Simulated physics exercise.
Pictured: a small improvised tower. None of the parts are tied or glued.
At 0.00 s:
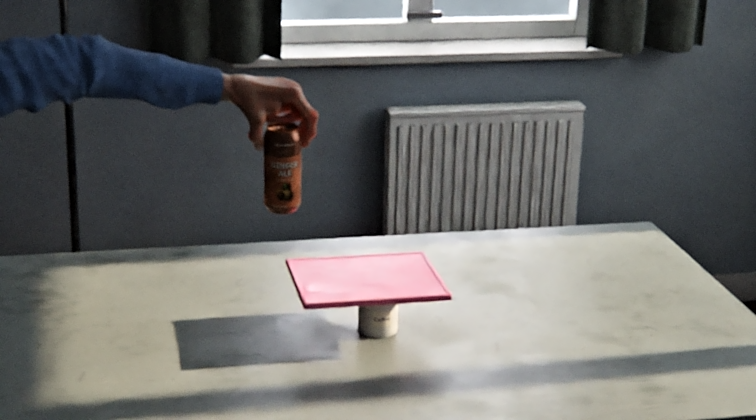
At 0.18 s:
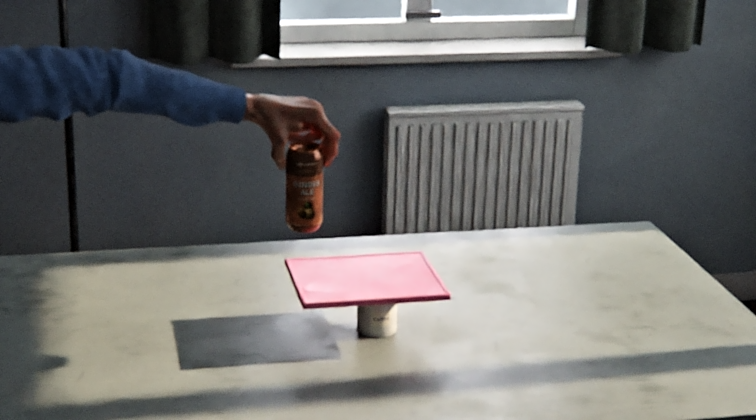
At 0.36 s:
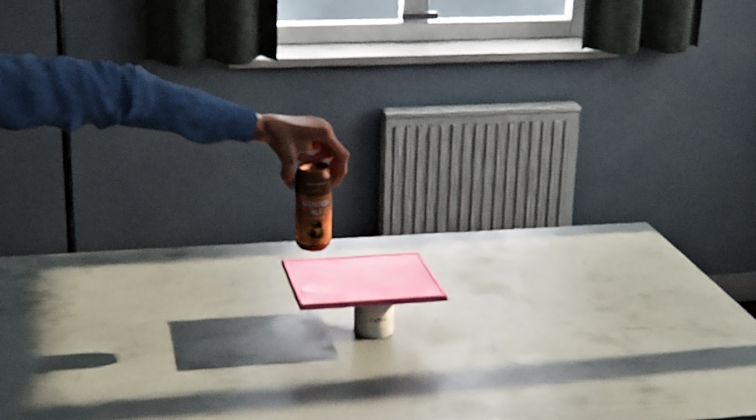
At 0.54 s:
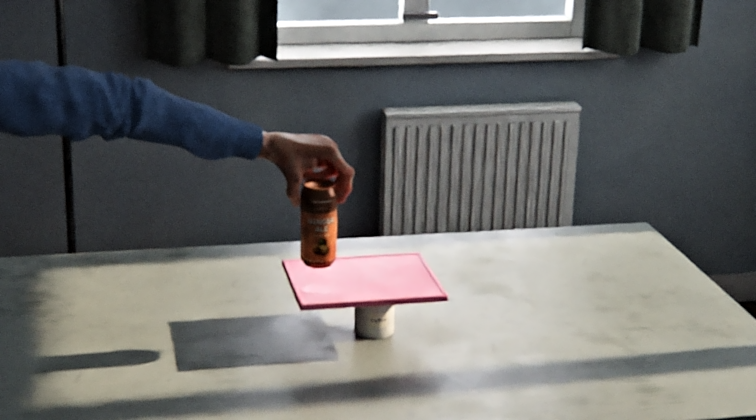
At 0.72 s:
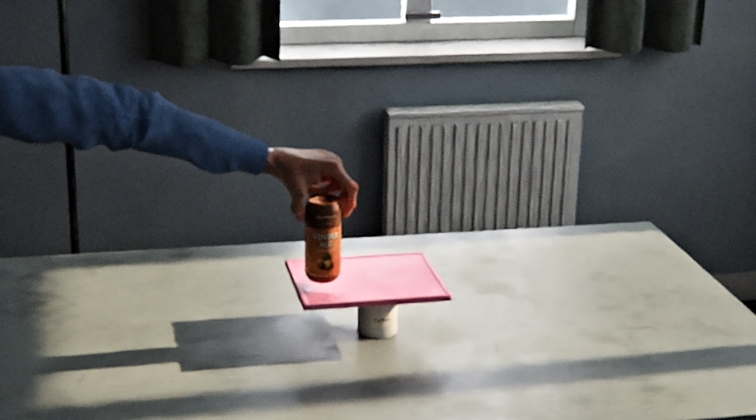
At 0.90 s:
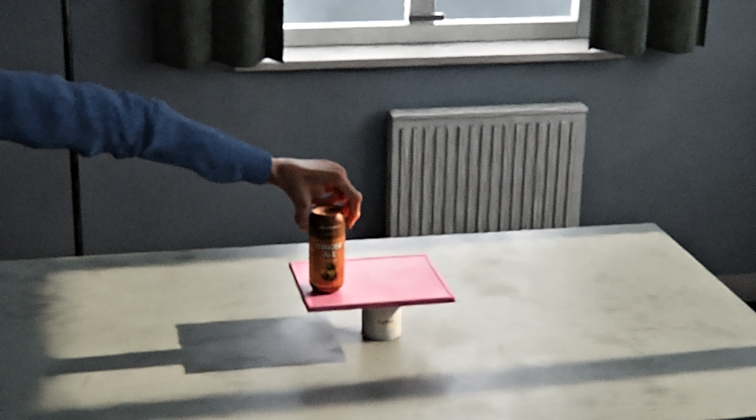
A hand in a blue sleeve holds an orange can over a pale table in a dim room, seen from slightly above, with a radiator and window behind. A flat pink board rests on a small white jar at the table's middle, its shadow to the left. The arm lowers the can rightward and down onto the board's left part, still gripping it.
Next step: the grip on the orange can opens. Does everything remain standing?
The stack is unstable.
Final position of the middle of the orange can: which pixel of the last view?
End position: Approximately (224, 337).
Around 1.40 s, orange can now fallen; pink lid rocked 46° from its first pose.
Around 1.50 s, pink lid rocked 36° from its first pose.
Finally (3.5 s), fallen, orange can and pink lid; white jar still in place. Final places as the last picture's camera would see them, orange can near (224, 336). The stack comes apart.
